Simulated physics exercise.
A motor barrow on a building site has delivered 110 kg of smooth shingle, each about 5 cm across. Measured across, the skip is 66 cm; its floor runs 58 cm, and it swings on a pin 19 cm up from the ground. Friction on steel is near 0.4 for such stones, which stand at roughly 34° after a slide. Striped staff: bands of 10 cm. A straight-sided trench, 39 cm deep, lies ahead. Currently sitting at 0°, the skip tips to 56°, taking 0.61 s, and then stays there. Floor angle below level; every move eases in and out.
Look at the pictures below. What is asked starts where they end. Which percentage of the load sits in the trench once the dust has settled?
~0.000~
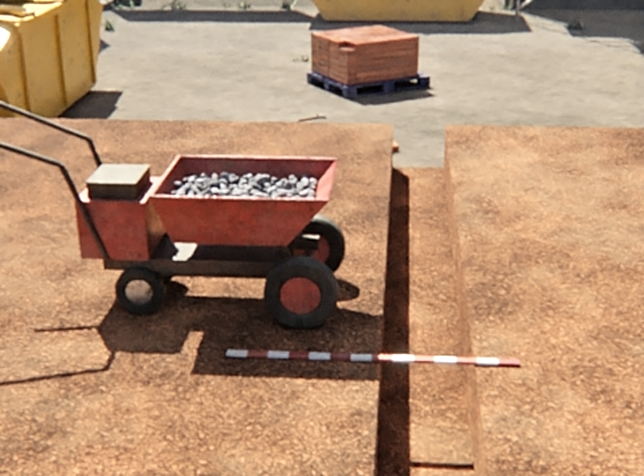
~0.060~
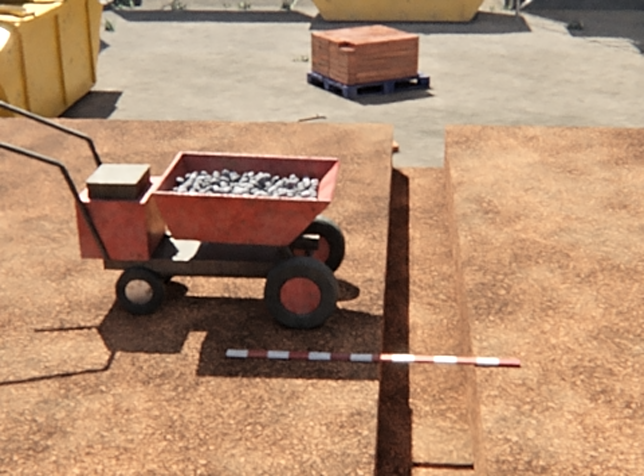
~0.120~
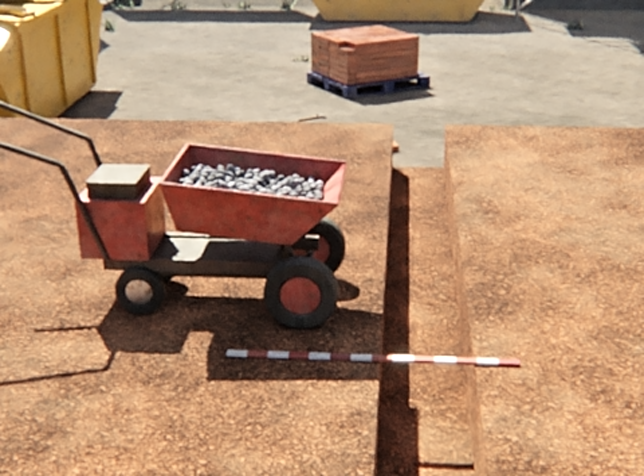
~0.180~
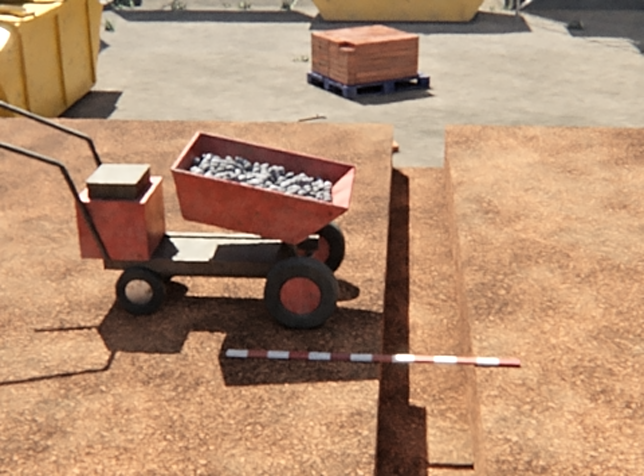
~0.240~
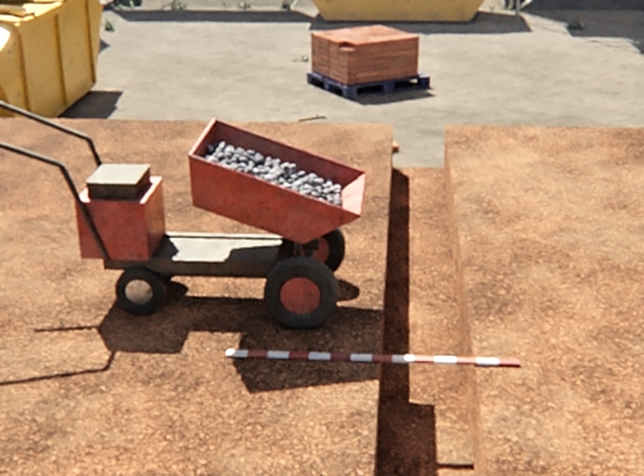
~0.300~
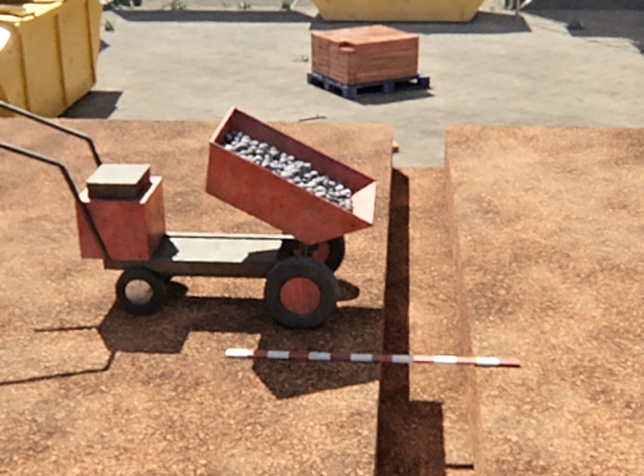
Near 57 per cent.
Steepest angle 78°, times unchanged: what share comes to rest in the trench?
Then about 65 per cent.
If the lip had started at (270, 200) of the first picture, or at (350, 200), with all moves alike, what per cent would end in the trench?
I'd expect some 70 per cent, then some 40.
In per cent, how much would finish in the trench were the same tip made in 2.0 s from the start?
I'd put it at roughly 75 per cent.
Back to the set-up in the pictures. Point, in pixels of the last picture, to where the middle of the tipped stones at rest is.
I'd put it close to (448, 359).
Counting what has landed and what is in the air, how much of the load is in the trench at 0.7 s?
Close to 10 per cent at that time.
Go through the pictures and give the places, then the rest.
The skip is at 0°, its lip at (328, 201); the top of the load is at (243, 183), in the first frame.
Lip at (330, 202), floor tilted 2°, highest stones at (230, 181); the stones move at 0.4 m/s on average, in the second frame.
The skip is at 6°, its lip at (338, 205); the top of the load is at (216, 175); the stones move at 0.8 m/s on average, in the third frame.
The skip is at 12°, its lip at (348, 209); the top of the load is at (213, 165); the stones move at 1.0 m/s on average, in the fourth frame.
Lip at (360, 216), floor tilted 19°, highest stones at (219, 151); the stones move at 1.2 m/s on average, in the fifth frame.
The skip is at 27°, its lip at (372, 225); the top of the load is at (234, 141); the stones move at 1.3 m/s on average, in the sixth frame.
After 0.5 s the floor is at 48°; 100 % in the skip; the foremost stones are at (375, 228).
After 0.7 s the floor is at 56°; 92 % in the skip, 8 % in the trench; the foremost stones are at (442, 263).
After 1.1 s the floor is at 56°; 41 % in the skip, 33 % in the trench, 25 % past the trench; the foremost stones are at (551, 305).
After 3.0 s the floor is at 56°; 16 % in the skip, 57 % in the trench, 28 % past the trench; the foremost stones are past the picture's edge.
